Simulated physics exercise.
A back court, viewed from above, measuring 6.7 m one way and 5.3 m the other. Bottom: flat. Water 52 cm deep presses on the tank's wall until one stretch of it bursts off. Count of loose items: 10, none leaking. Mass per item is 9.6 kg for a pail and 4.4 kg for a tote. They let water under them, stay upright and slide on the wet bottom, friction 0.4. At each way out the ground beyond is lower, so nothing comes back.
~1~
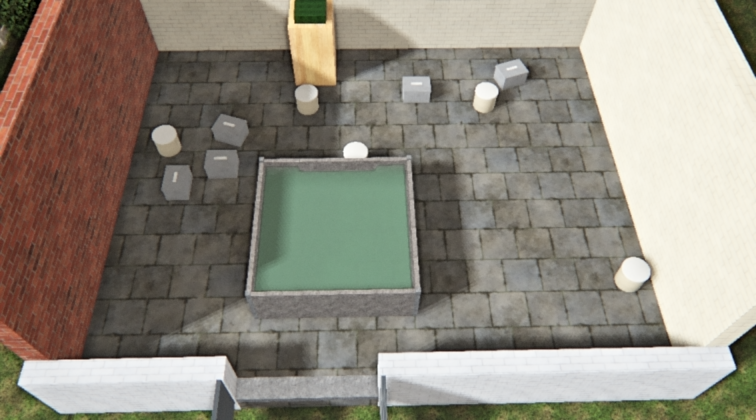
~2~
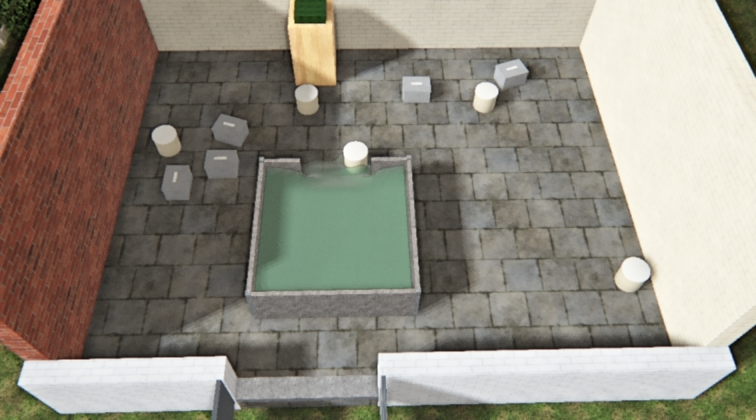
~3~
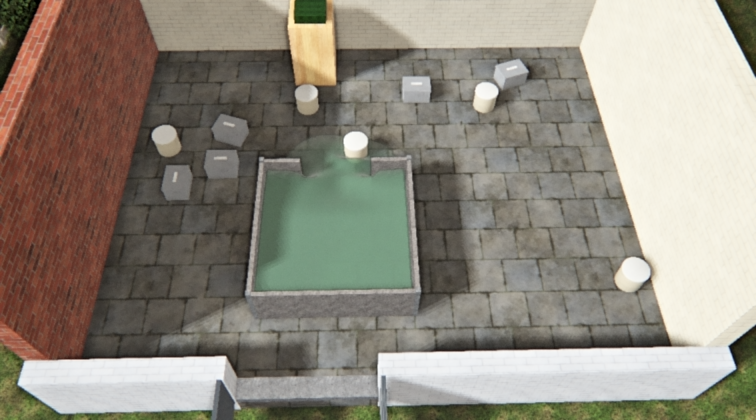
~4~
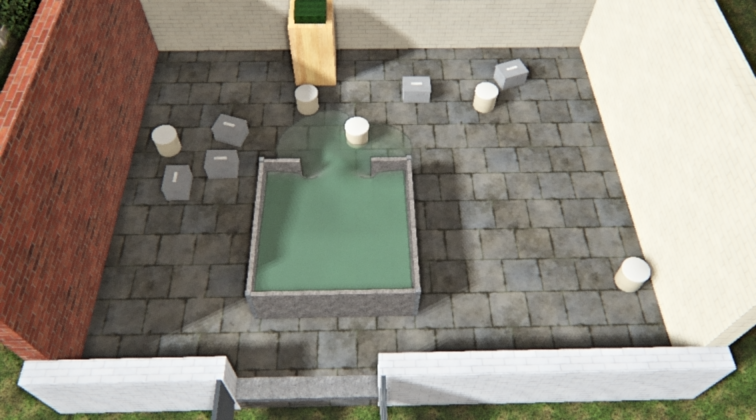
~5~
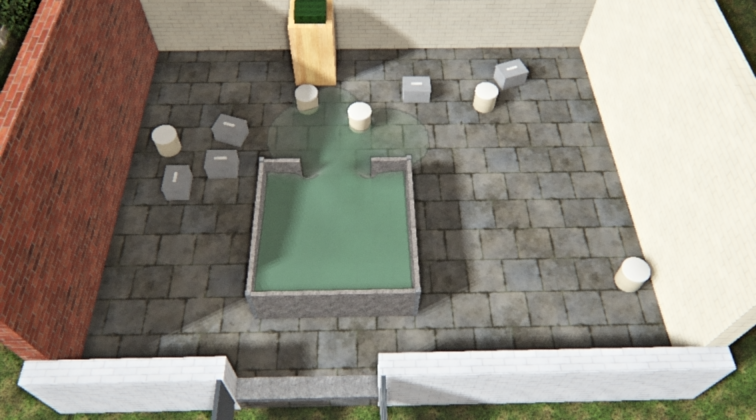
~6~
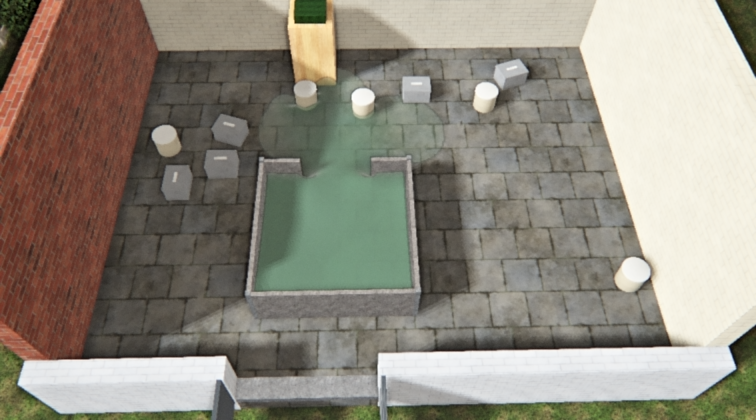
In a walled paved court, green water spreads from a basin's opened back, pushing a pail away.
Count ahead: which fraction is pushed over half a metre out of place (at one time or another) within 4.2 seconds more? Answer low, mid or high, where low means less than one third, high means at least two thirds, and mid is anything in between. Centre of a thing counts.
Mid.
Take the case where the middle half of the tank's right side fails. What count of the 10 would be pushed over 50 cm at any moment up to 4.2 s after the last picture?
You'd get 2 in that case.
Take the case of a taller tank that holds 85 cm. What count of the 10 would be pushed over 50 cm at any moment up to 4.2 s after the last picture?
You'd get 8 in that case.
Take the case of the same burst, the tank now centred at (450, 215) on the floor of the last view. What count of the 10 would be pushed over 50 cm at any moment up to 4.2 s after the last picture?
So the tally would be 3.
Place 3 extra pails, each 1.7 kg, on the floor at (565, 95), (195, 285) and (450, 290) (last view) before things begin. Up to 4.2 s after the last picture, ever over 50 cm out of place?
First exceeds it, second falls shy, third falls shy.
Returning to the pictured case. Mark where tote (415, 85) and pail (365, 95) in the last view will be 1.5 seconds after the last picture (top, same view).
About (494, 42) for the first and (430, 46) for the second.
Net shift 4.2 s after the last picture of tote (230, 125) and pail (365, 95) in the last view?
Object 1: 20 cm. Object 2: 300 cm.
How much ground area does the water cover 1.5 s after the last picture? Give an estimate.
Close to 14 m2, I'd say.
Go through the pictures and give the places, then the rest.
The first frame shows a pail at (356, 151) rests on the ground; a pail at (306, 93) rests on the ground; water covers 3.2 m2; 0 of 10 have shifted.
The second frame shows a pail at (356, 151) rests on the ground; a pail at (306, 93), on the bottom; water covers 3.6 m2; 0 of 10 have shifted.
The third frame shows a pail at (356, 141) rests on the ground, 19 cm from its start; a pail at (306, 93), on the bottom; water covers 4.1 m2; 1 of 10 have shifted.
The fourth frame shows a pail at (357, 126), on the bottom, 45 cm from its start; a pail at (306, 93), on the bottom; water covers 5.0 m2; 1 of 10 have shifted.
The fifth frame shows a pail at (360, 111) rests on the ground, 73 cm from its start; a pail at (306, 92), on the bottom; 5.8 m2 under water; 1 of 10 have shifted.
The sixth frame shows a pail at (363, 97) rests on the ground, 101 cm from its start; a pail at (305, 88) rests on the ground, 9 cm from its start; water covers 6.7 m2; 2 of 10 have shifted.
Then, 0.4 s after the last picture 1 of 10 are over 50 cm from their spots; 0 afloat.
Then, 1.5 s after the last picture 3 of 10 are over 50 cm from their spots; 2 afloat.
Then, 2.8 s after the last picture 4 of 10 are over 50 cm from their spots; 2 afloat.
Then, 4.2 s after the last picture 5 of 10 are over 50 cm from their spots, and 5 have been at some point; 1 afloat.
